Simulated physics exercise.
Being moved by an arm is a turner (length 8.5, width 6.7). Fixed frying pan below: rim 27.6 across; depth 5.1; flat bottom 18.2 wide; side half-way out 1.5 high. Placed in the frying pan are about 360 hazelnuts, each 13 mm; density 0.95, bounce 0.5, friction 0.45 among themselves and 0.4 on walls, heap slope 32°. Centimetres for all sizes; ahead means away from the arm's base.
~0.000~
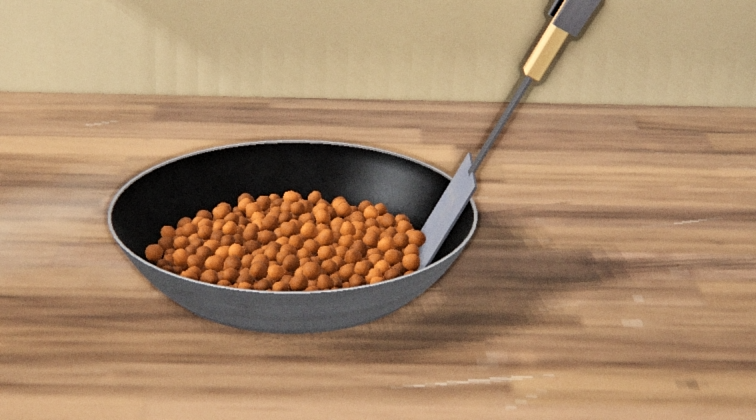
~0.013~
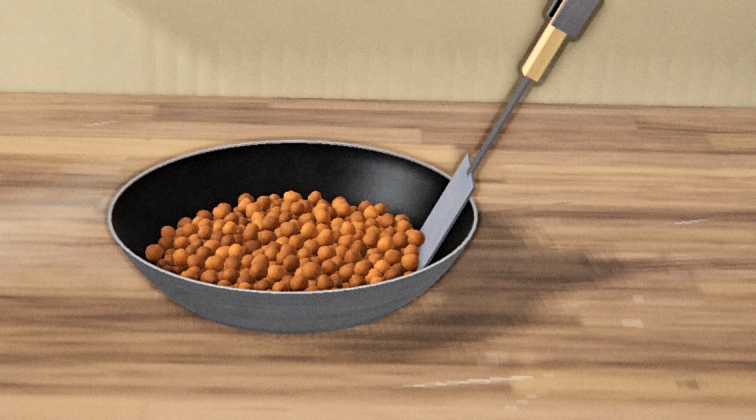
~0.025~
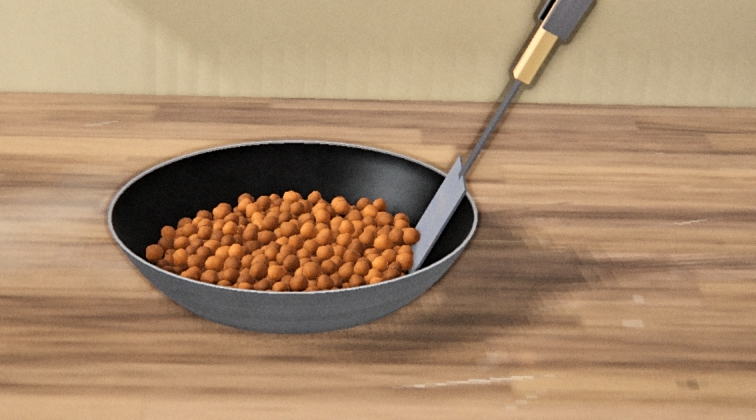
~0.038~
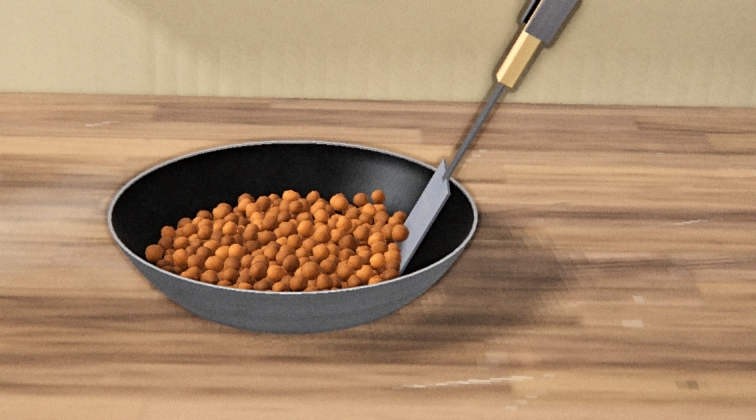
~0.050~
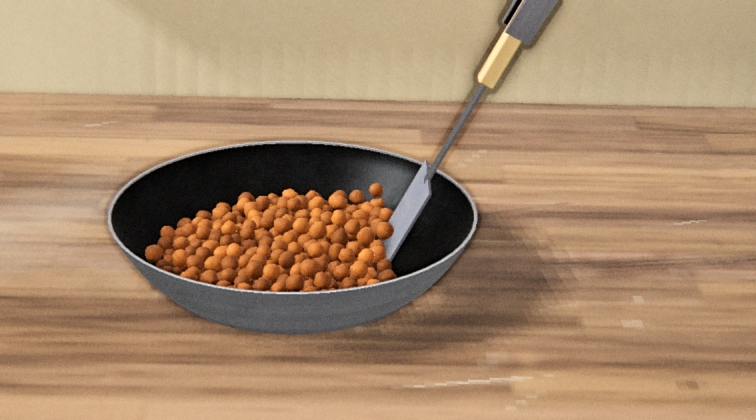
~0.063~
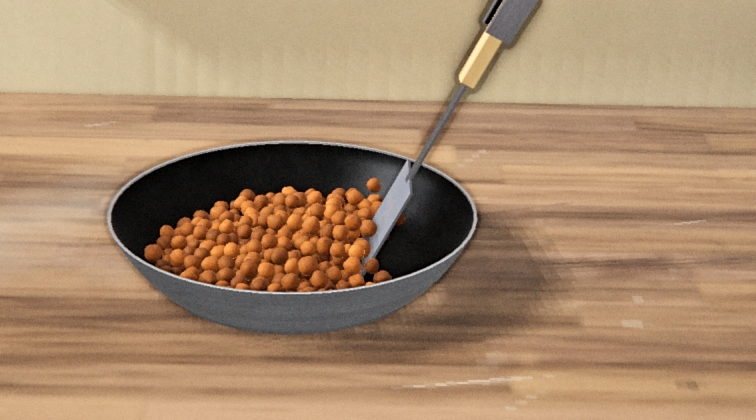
At first, a turner rests against the right inner side of a dark frying pan holding a heap of hazelnuts on a wooden surface. The turner then moves left, pushing into the heap, and the nuts bunch up slightly higher beside its blade, leaving bare pan on the right.
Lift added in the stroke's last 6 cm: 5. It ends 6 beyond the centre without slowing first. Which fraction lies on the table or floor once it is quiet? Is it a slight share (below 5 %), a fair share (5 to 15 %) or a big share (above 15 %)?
It is a fair share.
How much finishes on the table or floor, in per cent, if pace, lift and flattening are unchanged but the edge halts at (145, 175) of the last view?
The share ending on the table or floor is about 25 per cent.
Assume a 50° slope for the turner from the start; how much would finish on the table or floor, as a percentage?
Then roughly 10 percent.
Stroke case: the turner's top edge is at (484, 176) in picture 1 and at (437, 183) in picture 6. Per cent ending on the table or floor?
It comes to something like 5 %, give or take.
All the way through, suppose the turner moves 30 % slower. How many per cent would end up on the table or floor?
About 5 per cent.
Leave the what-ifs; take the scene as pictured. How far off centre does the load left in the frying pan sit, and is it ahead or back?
Ahead of centre, roughly 4.0 centimetres.
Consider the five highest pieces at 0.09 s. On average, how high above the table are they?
About 7 cm.
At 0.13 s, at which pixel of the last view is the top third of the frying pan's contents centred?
Around (254, 233).
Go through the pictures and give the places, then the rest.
Turner top edge at (473, 169), sloping 63°; upper third of the load around (295, 243), from x 155 to 415, top at y 200; 359 in the frying pan, in the first frame.
Turner top edge at (472, 170), sloping 63°; upper third of the load around (295, 243), from x 155 to 415, top at y 200, in the second frame.
Turner top edge at (463, 173), sloping 63°; upper third of the load around (303, 244), from x 155 to 410, top at y 200, in the third frame.
Turner top edge at (447, 176), sloping 63°; upper third of the load around (304, 242), from x 155 to 400, top at y 195, in the fourth frame.
Turner top edge at (429, 177), sloping 63°; upper third of the load around (302, 239), from x 155 to 400, top at y 190, in the fifth frame.
Turner top edge at (410, 177), sloping 63°; upper third of the load around (301, 236), from x 155 to 400, top at y 185; 359 in the frying pan, in the sixth frame.
By 0.09 s, sloping 63°, highest piece 7 above the table; 359 in the frying pan.
By 0.13 s, sloping 63°, highest piece 9 above the table; 359 in the frying pan.
By 0.34 s, sloping 63°, highest piece 6 above the table; 334 in the frying pan, 21 on the table or floor, 4 on the blade or in flight.
By 1.39 s, sloping 63°, highest piece 5 above the table; 334 in the frying pan, 25 on the table or floor.
Final count, 334 in the frying pan, 25 on the table or floor. That is 7 % on the table or floor.
